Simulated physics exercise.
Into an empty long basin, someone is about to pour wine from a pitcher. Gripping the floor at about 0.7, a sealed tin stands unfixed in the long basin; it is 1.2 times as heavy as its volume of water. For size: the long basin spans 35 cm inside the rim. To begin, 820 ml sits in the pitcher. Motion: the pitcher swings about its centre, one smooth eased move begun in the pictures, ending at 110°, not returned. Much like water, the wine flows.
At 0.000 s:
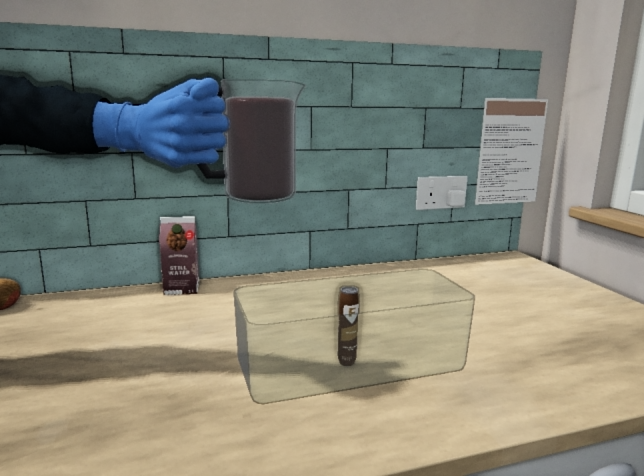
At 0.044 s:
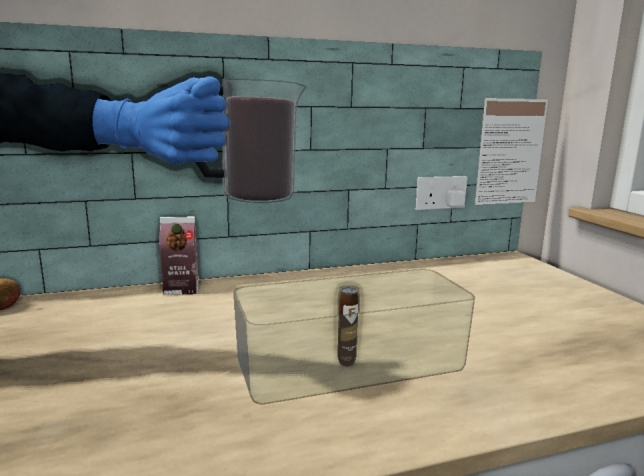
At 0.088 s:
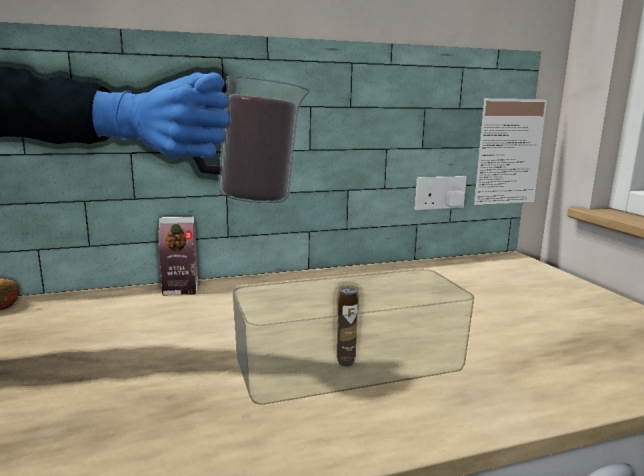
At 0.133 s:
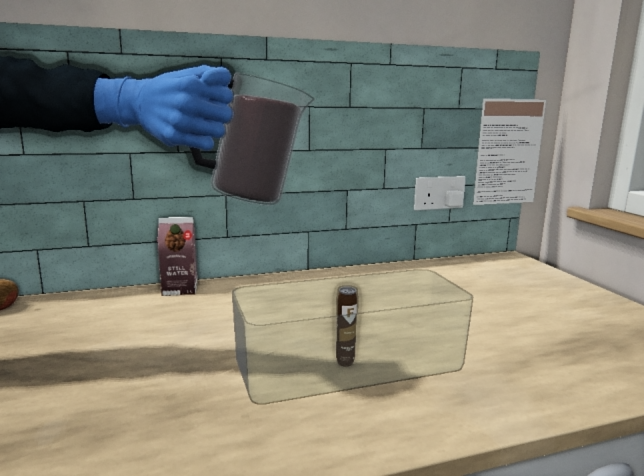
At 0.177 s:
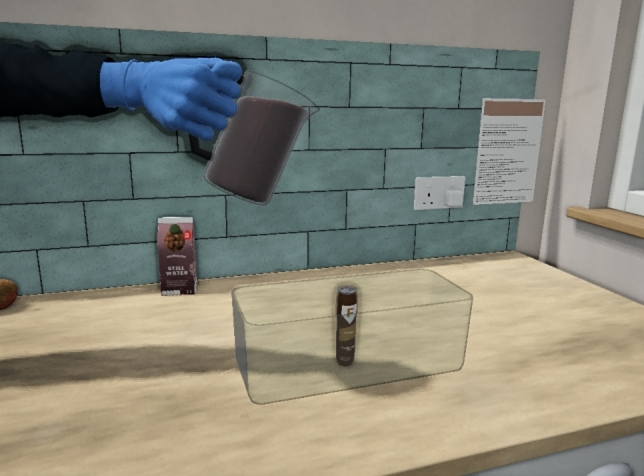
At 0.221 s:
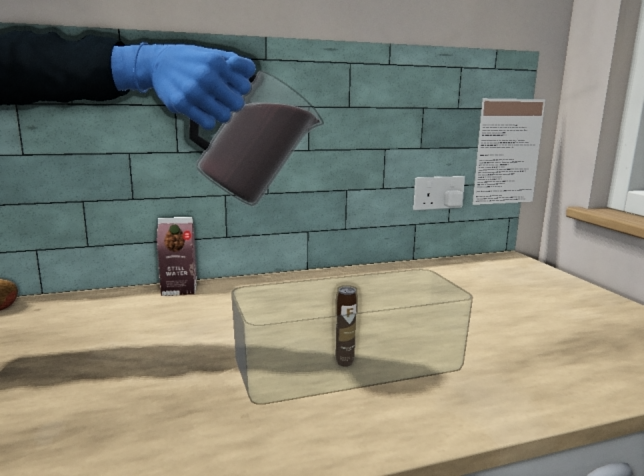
At the start, a blue-gloved hand holds a clear pitcher of dark liquid upright above a see-through basin on a wooden counter, with a small brown tube standing inside. The hand then tilts the pitcher to the right, slowly at first and then further, until it leans steeply.
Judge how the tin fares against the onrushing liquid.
It's still up.
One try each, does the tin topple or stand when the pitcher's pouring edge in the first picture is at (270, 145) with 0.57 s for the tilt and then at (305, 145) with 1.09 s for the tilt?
First it tips over; then it tips over.
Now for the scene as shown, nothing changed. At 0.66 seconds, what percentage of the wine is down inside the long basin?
Roughly 44 percent of it.
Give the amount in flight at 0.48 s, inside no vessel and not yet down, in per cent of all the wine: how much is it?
Near 32 per cent at that moment.
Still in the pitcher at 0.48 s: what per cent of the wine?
Some 66 % of it is still there.
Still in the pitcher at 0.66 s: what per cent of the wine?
Around 22 in a hundred.
Then, 0.48 s in, the tilt is 103° and 66 per cent is still to pour; the tin stands where it began.
Then, 0.66 s in, the tilt is 110° and 23 per cent is still to pour; the tin stands where it began.
Then, 0.86 s in, the tilt is 110° and 4 per cent is still to pour; the tin stands where it began.
Then, 1.07 s in, the tilt is 110° and 0 per cent is still to pour; the tin stands where it began.
Finally, the tin stands where it began.
